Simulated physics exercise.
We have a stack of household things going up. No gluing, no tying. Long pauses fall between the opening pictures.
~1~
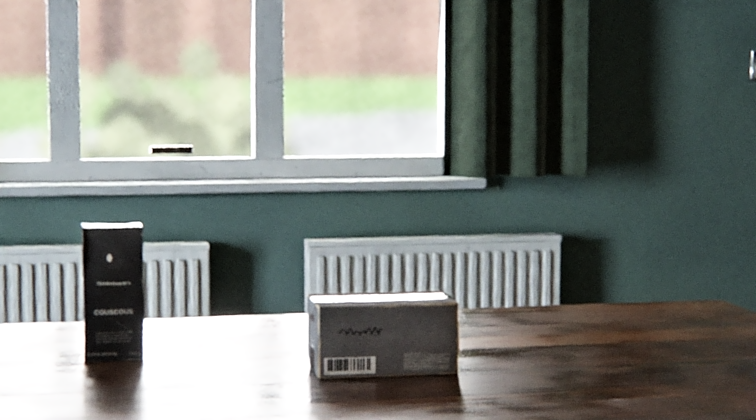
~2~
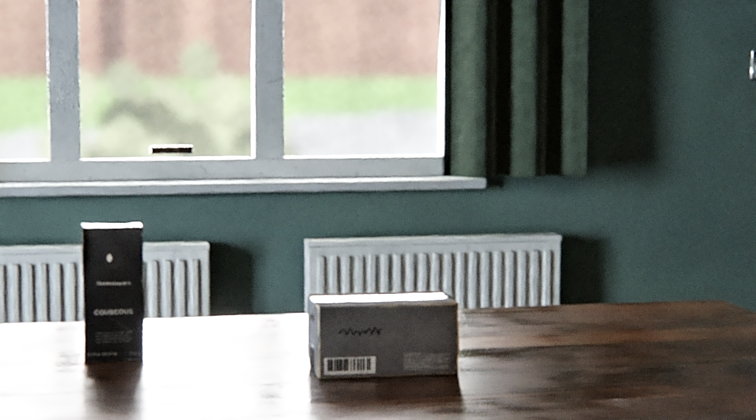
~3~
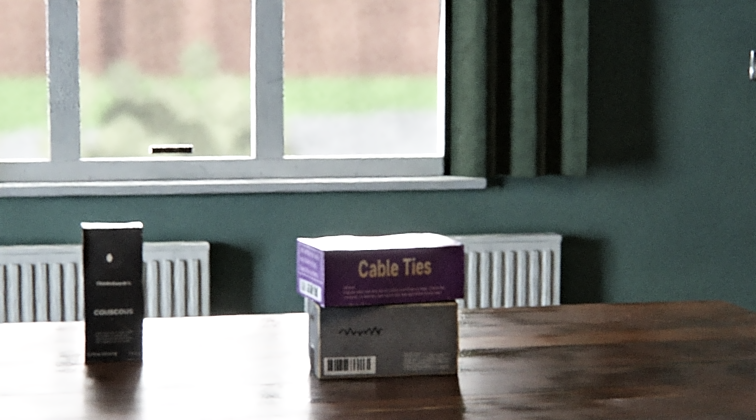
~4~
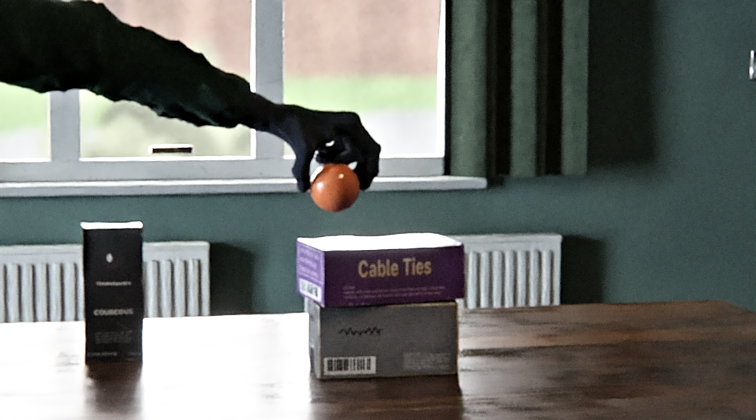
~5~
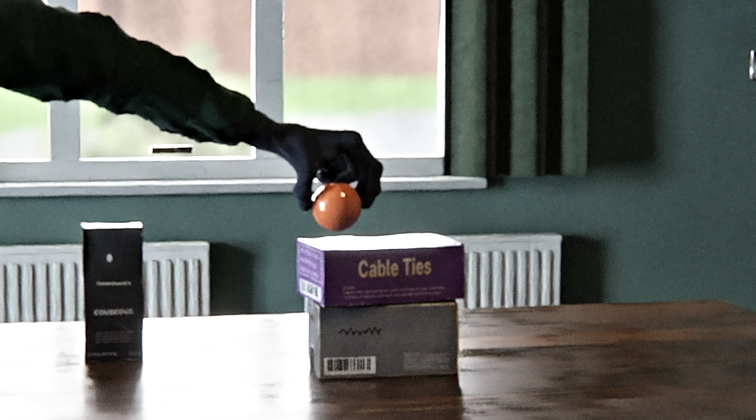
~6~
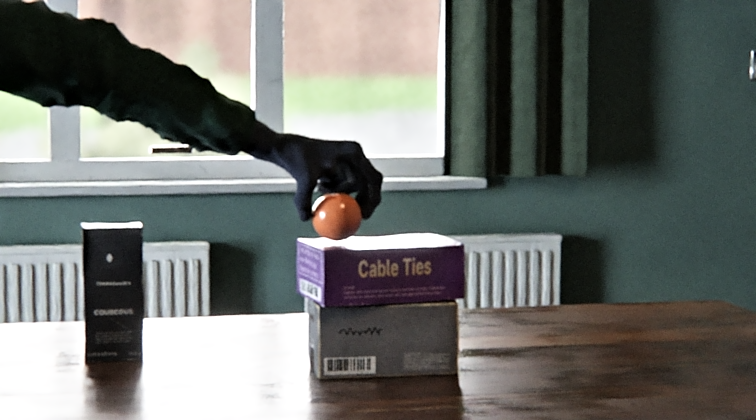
On a wooden table by a window, a purple Cable Ties box appears on top of a grey box beside a black carton; then a dark-sleeved arm reaches in from the left and lowers an orange tomato onto the purple box, still holding it.
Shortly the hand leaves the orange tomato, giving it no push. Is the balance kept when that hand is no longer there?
Yes. I expect nothing will drop.
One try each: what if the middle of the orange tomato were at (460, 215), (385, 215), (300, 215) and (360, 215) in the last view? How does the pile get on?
On the first try the pile topples, on the second it remains standing, on the third it topples and on the fourth it remains standing.
Then, 0.30 s past the last view, nothing moves.
Then, 0.80 s past the last view, orange tomato resting near (337, 217).
Finally, all 4 still in place. Final places as the last picture's camera would see them, orange tomato near (337, 217). The pile keeps its balance.
